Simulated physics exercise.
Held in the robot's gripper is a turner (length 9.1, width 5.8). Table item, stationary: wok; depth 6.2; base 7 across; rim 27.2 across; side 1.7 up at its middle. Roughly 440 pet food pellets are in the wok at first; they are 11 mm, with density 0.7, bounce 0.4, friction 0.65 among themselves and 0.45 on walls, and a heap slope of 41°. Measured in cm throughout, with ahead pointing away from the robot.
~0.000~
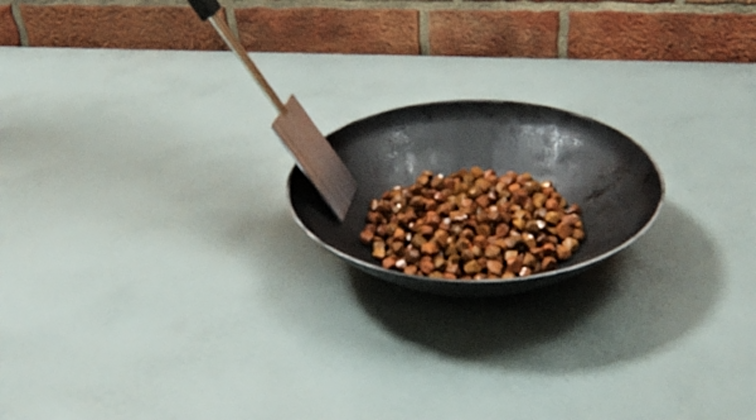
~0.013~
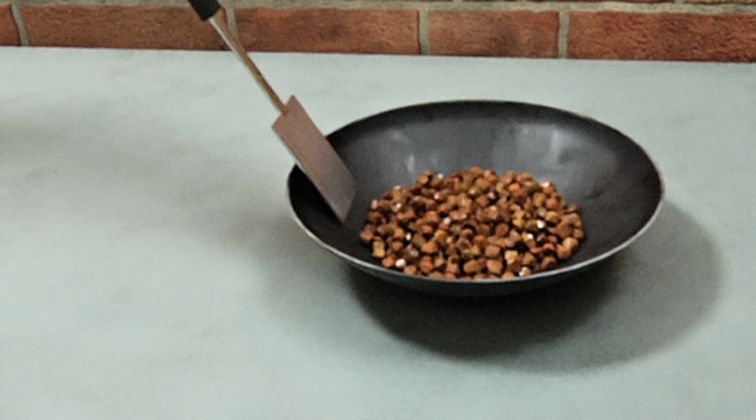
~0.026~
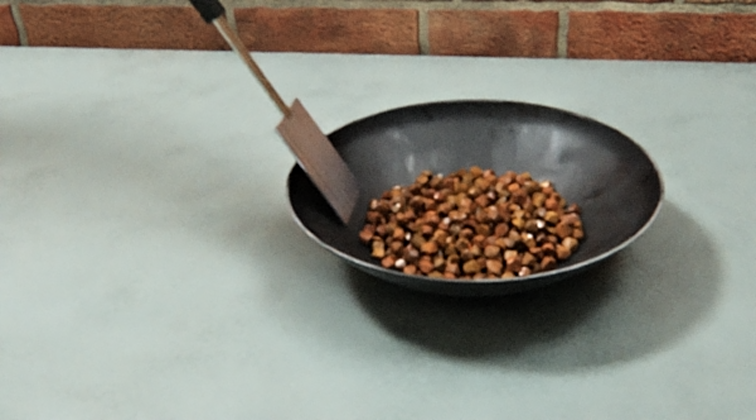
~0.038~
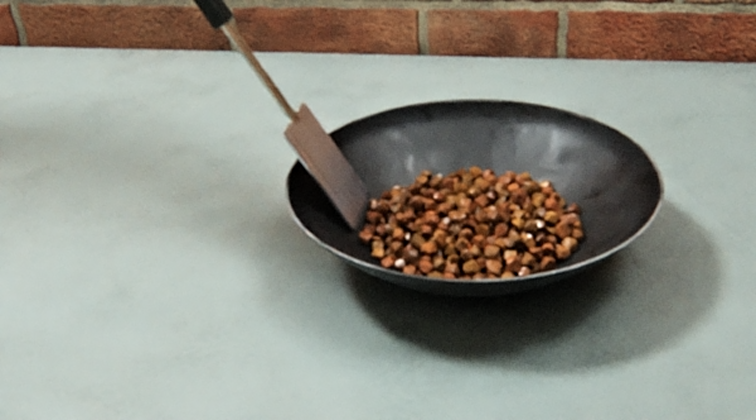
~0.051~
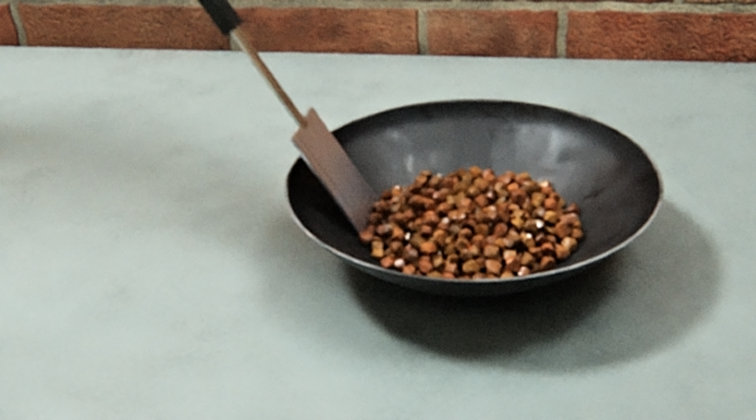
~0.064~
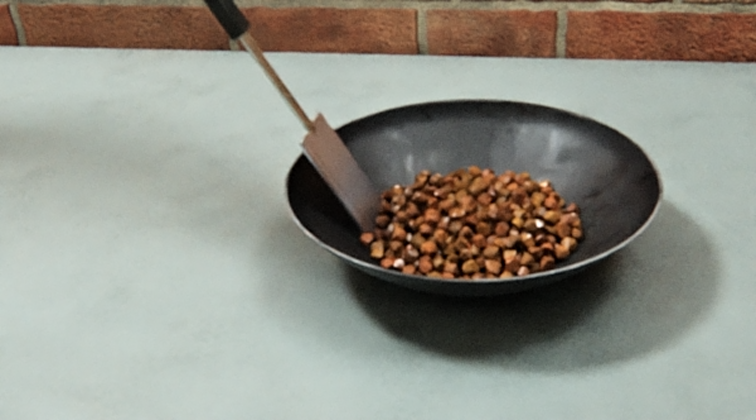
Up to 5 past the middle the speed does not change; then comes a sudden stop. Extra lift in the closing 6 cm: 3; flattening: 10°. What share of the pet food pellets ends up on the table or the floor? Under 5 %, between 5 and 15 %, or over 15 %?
Under 5 %.
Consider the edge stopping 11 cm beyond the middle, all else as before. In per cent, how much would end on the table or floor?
Then around 25 per cent.
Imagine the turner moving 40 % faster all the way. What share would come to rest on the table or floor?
About 0 in a hundred.
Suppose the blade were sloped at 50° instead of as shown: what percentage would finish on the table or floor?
It would come to roughly 0 percent.
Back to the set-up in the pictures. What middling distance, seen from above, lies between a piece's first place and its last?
Somewhere near 4 centimetres, I reckon.
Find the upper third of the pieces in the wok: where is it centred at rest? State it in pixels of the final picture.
About (588, 199).
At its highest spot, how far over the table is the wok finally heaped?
Top of the heap: Roughly 7.0 cm above the table top.
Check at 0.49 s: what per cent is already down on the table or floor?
Close to 0 per cent of the load.
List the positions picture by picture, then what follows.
The first picture shows turner top edge at (282, 110), sloping 59°; upper third of the load around (471, 217), from x 365 to 580, top at y 175; 440 in the wok.
The second picture shows turner top edge at (282, 110), sloping 59°; upper third of the load around (471, 217), from x 365 to 580, top at y 175.
The third picture shows turner top edge at (286, 113), sloping 59°; upper third of the load around (470, 217), from x 365 to 575, top at y 175.
The fourth picture shows turner top edge at (293, 118), sloping 59°; upper third of the load around (470, 217), from x 365 to 575, top at y 175.
The fifth picture shows turner top edge at (302, 123), sloping 59°; upper third of the load around (470, 216), from x 365 to 575, top at y 175.
The sixth picture shows turner top edge at (310, 128), sloping 59°; upper third of the load around (470, 215), from x 365 to 575, top at y 175; 440 in the wok.
By 0.15 s, sloping 59°, highest piece 5 above the table; 440 in the wok.
By 0.24 s, sloping 54°, highest piece 6 above the table; 440 in the wok.
By 0.49 s, sloping 49°, highest piece 7 above the table; 440 in the wok.
By 1.54 s, sloping 49°, highest piece 7 above the table; 440 in the wok.
Final count, 440 in the wok. That is 0 % on the table or floor.
